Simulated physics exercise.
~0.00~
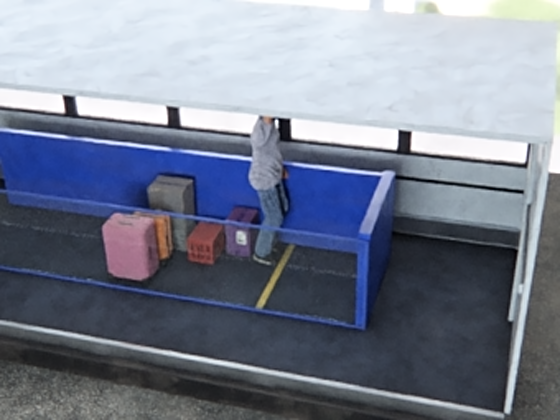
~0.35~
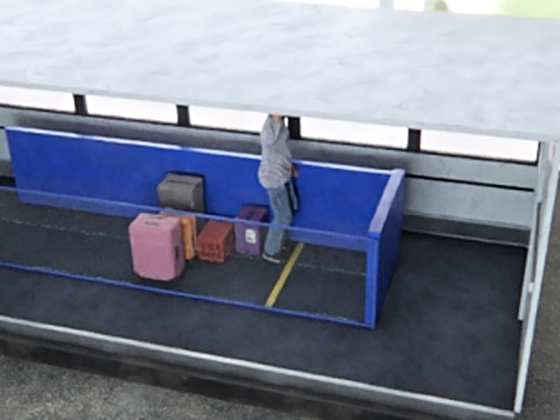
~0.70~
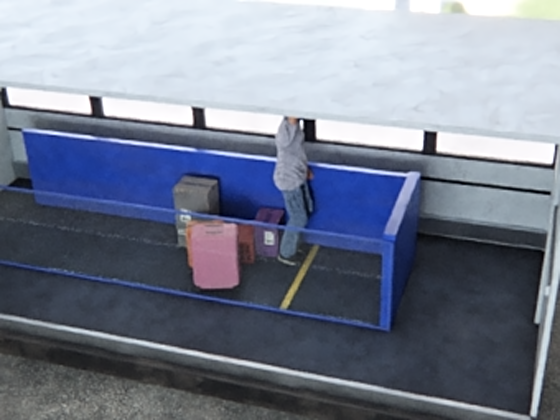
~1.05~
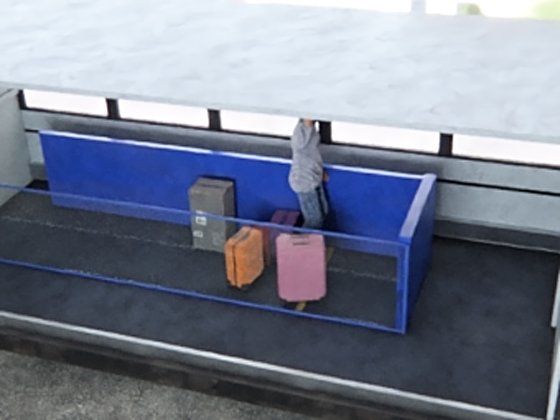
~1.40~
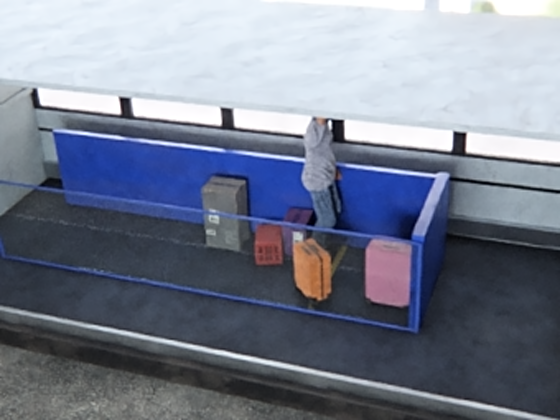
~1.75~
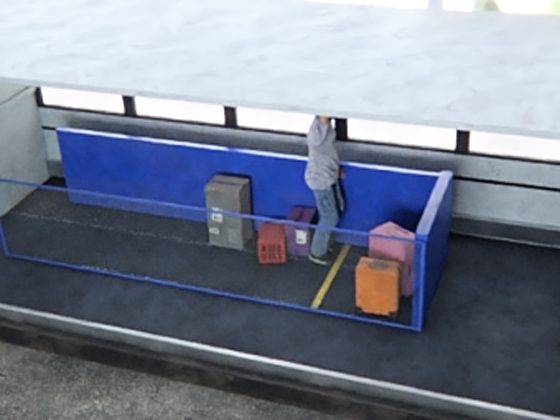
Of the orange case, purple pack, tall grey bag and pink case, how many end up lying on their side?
None of them ends up lying on its side. The orange case, purple pack, grey bag and pink case all stand upright at the end.
